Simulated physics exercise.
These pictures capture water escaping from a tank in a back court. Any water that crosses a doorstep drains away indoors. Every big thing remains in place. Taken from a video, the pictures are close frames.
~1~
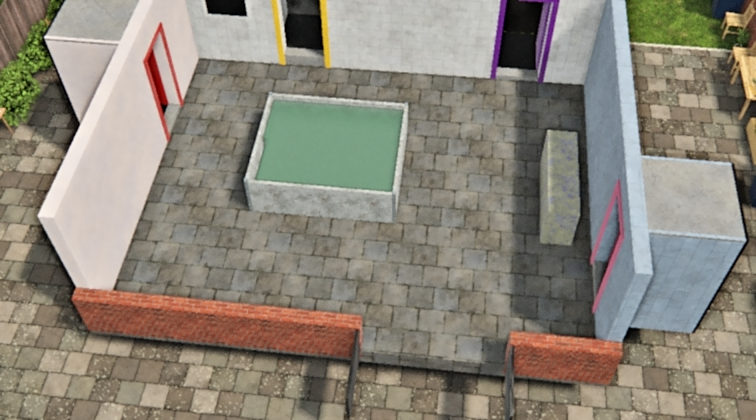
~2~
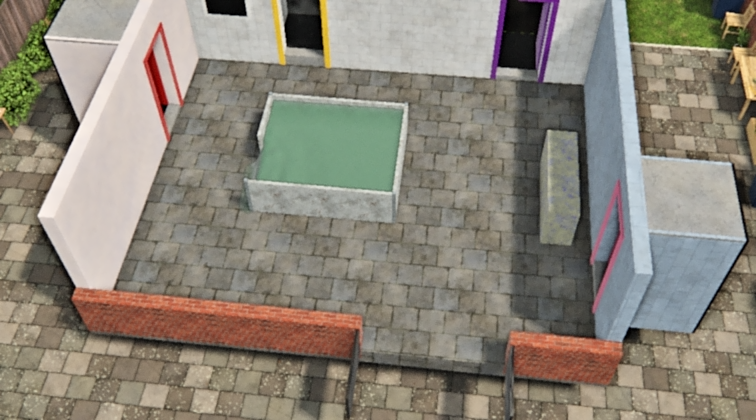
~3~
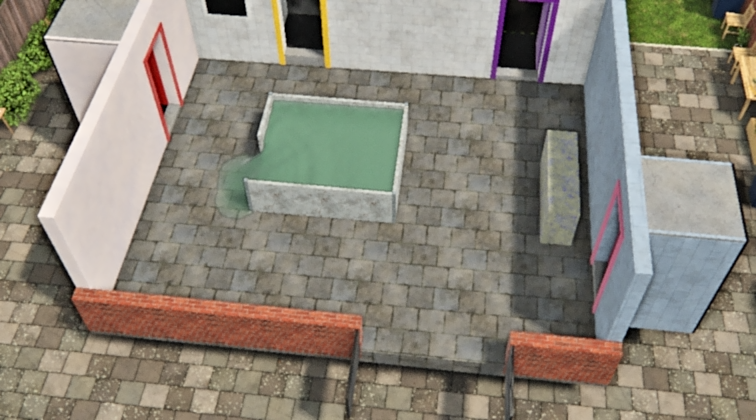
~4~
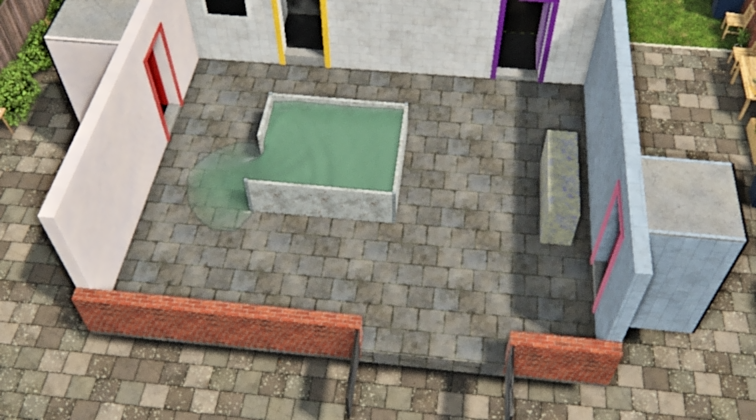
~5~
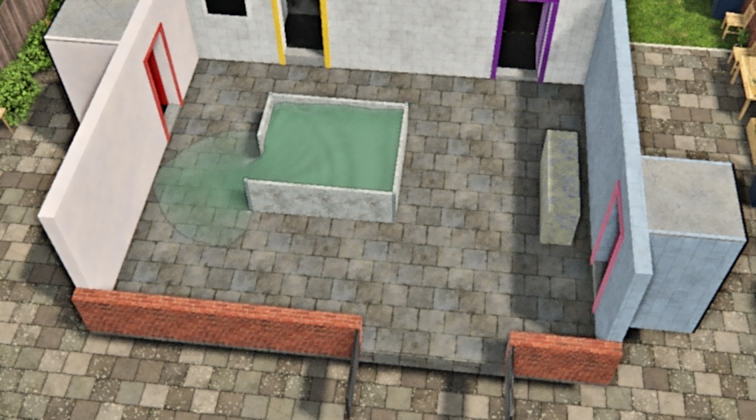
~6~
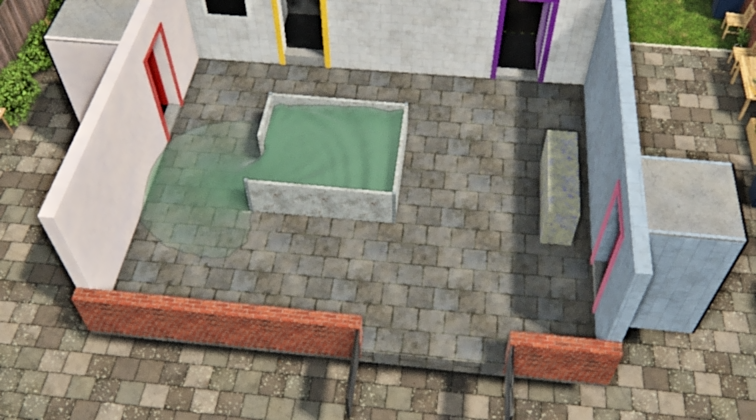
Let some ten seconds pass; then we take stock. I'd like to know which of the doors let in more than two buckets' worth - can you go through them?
My prediction: The yellow door stays inside what's allowed there. The pink door stays inside what's allowed there. The purple door stays inside what's allowed there. The red door goes beyond what's allowed there.
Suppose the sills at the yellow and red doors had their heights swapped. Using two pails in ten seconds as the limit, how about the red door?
The red door remains short of it.
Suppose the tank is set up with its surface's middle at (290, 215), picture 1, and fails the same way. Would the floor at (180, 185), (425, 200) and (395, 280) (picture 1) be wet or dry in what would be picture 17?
Taking the three spots in that order, I'd say drenched, then spared, then spared.
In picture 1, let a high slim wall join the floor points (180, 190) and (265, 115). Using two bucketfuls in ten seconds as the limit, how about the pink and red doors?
The pink one falls short, the red one falls short.
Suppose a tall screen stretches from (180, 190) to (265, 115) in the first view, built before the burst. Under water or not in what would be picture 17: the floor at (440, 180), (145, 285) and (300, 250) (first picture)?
Taking the three spots in turn, they are unwetted, inundated and unwetted.
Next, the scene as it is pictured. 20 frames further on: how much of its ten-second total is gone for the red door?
It comes to around 65 percent of the ten-second total.
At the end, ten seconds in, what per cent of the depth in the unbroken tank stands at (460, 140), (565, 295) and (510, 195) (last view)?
First 4, next 14, last 8 in a hundred.
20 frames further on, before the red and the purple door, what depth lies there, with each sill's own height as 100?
Roughly 180 % and 0 %, respectively.
A moment on, water covers 15 % of the floor; the yellow door not reached, the pink door not reached, the purple door not reached, the red door under two buckets in.
Next, water covers 20 % of the floor; the yellow door not reached, the pink door not reached, the purple door not reached, the red door over two buckets in.
Then, water covers 40 % of the floor; the yellow door wet at the sill, nothing in, the pink door not reached, the purple door not reached, the red door over two buckets in.
Later, water covers 85 % of the floor; the yellow door wet at the sill, nothing in, the pink door wet at the sill, nothing in, the purple door wet at the sill, nothing in, the red door far over two buckets in.
In the end, water covers 100 % of the floor; the yellow door wet at the sill, nothing in, the pink door wet at the sill, nothing in, the purple door wet at the sill, nothing in, the red door far over two buckets in.
